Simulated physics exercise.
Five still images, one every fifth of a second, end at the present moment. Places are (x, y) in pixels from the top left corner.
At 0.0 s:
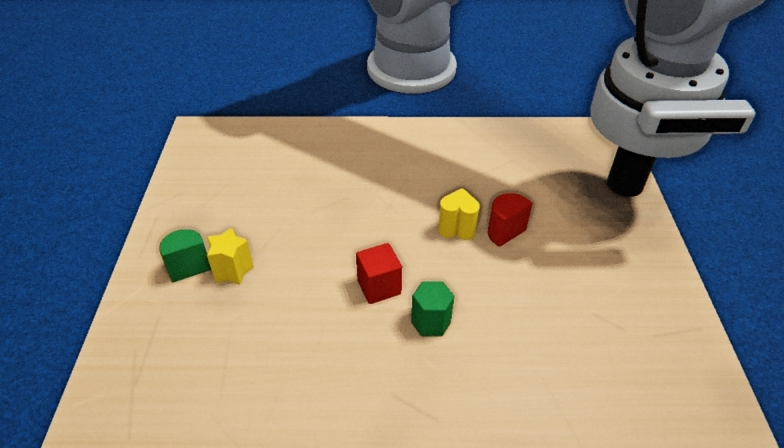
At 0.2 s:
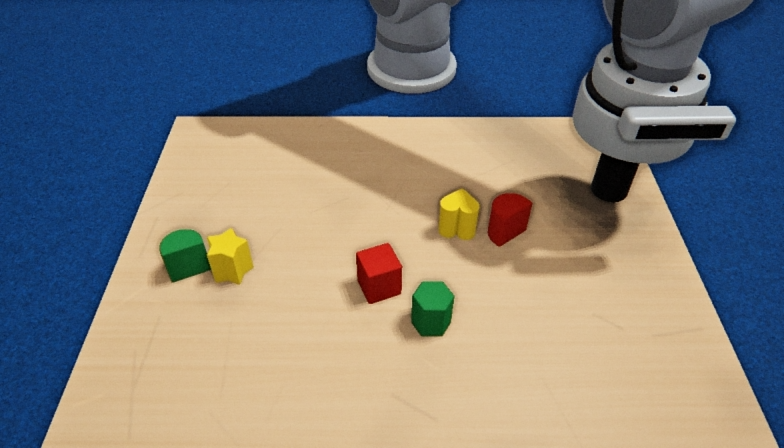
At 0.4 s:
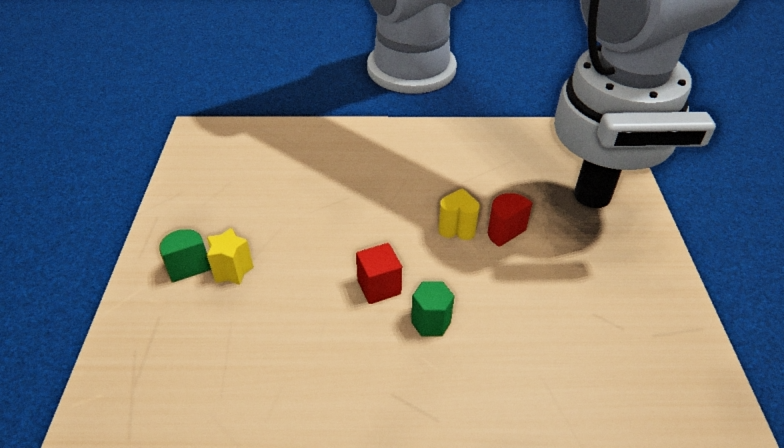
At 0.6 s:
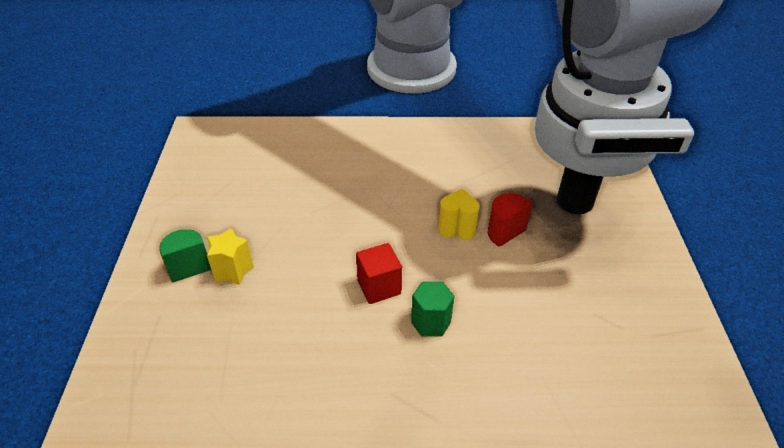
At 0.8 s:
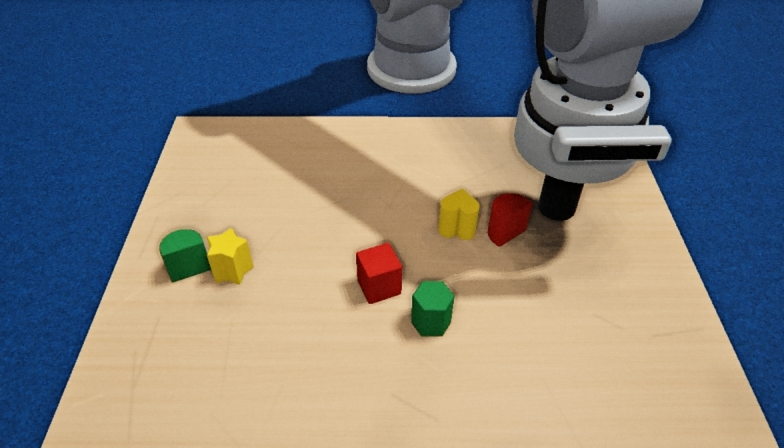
A robot arm with a black post slid slowly leftward and slightly nearer over a wooden table, drawing close to the red block beside the yellow heart, while all the colored blocks stayed still.
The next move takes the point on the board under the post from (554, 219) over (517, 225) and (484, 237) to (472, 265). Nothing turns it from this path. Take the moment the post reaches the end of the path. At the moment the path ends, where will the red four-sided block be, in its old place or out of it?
It ends up on the same spot.
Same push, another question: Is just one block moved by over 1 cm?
Answer: No.
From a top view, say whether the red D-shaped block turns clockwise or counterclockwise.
Viewed from the top, it goes clockwise.
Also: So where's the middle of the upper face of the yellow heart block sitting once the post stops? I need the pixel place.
The centre of its top will be at (438, 205).
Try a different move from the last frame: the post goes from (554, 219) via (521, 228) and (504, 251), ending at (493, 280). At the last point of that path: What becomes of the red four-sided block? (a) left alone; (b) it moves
Letter a.
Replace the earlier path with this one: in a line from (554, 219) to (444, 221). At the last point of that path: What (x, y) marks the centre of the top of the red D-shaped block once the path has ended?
In the picture, that point is around (473, 220).
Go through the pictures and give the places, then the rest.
Post's lower end (625, 185); red four-sided block (379, 259); yellow heart block (460, 202); red D-shaped block (510, 204), in the first frame.
Post (609, 191); blocks still, in the second frame.
Post (592, 196); blocks still, in the third frame.
Post (575, 202); blocks still, in the fourth frame.
Post (557, 208); red four-sided block (379, 259); yellow heart block (460, 202); red D-shaped block (510, 204), in the fifth frame.
The first path, step by step. One third of the way, post (519, 215); yellow heart block (453, 202), turned 20° clockwise; red D-shaped block (487, 209).
Two thirds of the way, post (485, 227); yellow heart block (438, 205), turned 80° clockwise; red D-shaped block (455, 225).
At the end, post (474, 254); red four-sided block still; yellow heart block (438, 205), turned 80° clockwise; red D-shaped block (436, 240), turned 50° clockwise.
